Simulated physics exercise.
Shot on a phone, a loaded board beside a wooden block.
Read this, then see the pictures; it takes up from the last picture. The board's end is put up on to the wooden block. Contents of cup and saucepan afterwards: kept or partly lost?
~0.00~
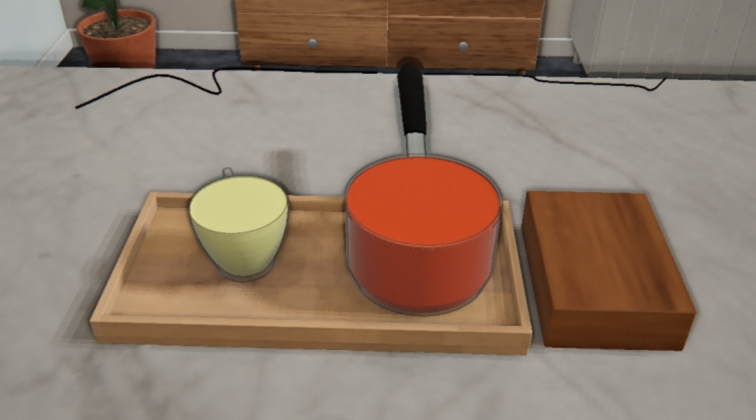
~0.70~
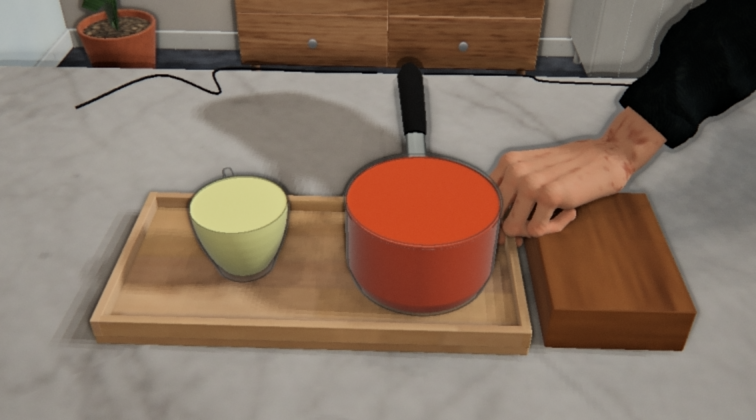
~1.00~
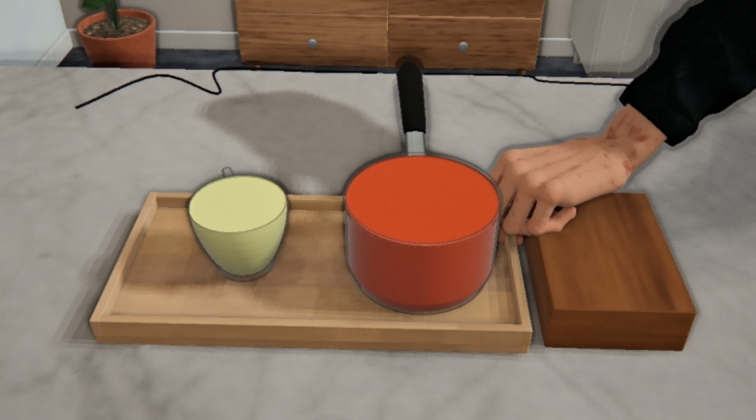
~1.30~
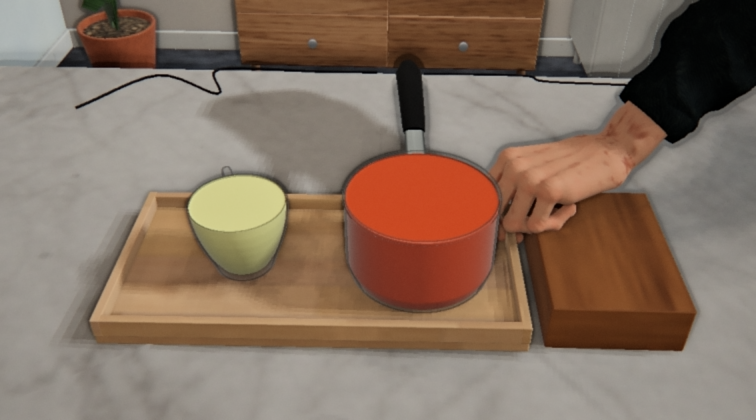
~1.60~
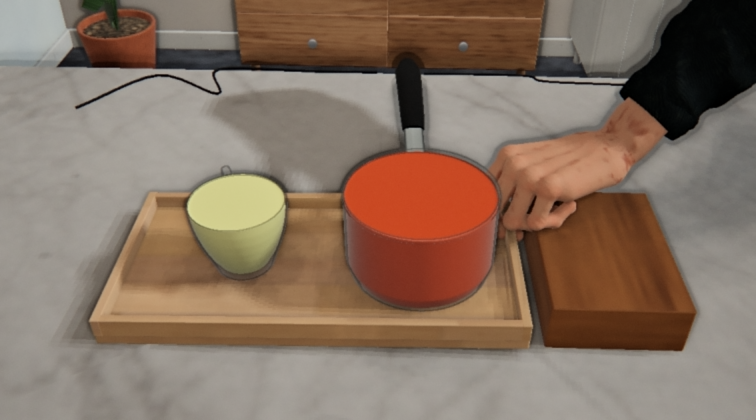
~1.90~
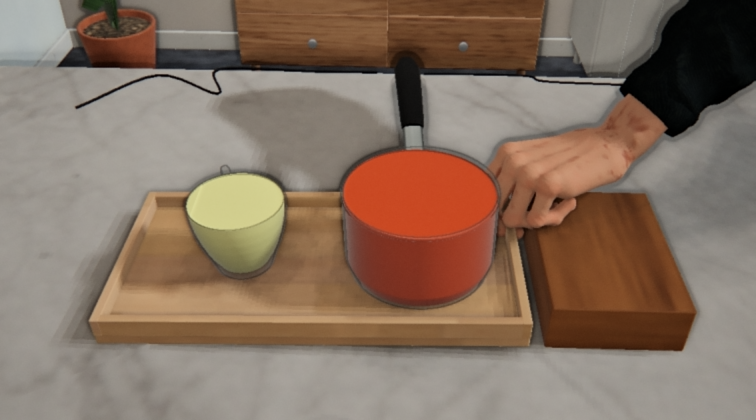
Cup: Partly lost, saucepan: Partly lost.
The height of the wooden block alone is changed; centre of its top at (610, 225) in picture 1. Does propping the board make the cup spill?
Brims over.
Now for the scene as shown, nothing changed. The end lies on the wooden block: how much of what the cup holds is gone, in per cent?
I make it 8 per cent.
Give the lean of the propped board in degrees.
It ends up tilted at around 8°.
After 2.6 s, the board slopes by about 5°; cup, all is still inside; saucepan, a puddle lies under it.
After 3.4 s, the board slopes by about 10°; cup, a puddle lies under it; saucepan, a puddle lies under it.
After 4.6 s, the board slopes by about 8°, resting on the wooden block; cup, a puddle lies under it; saucepan, a puddle lies under it.
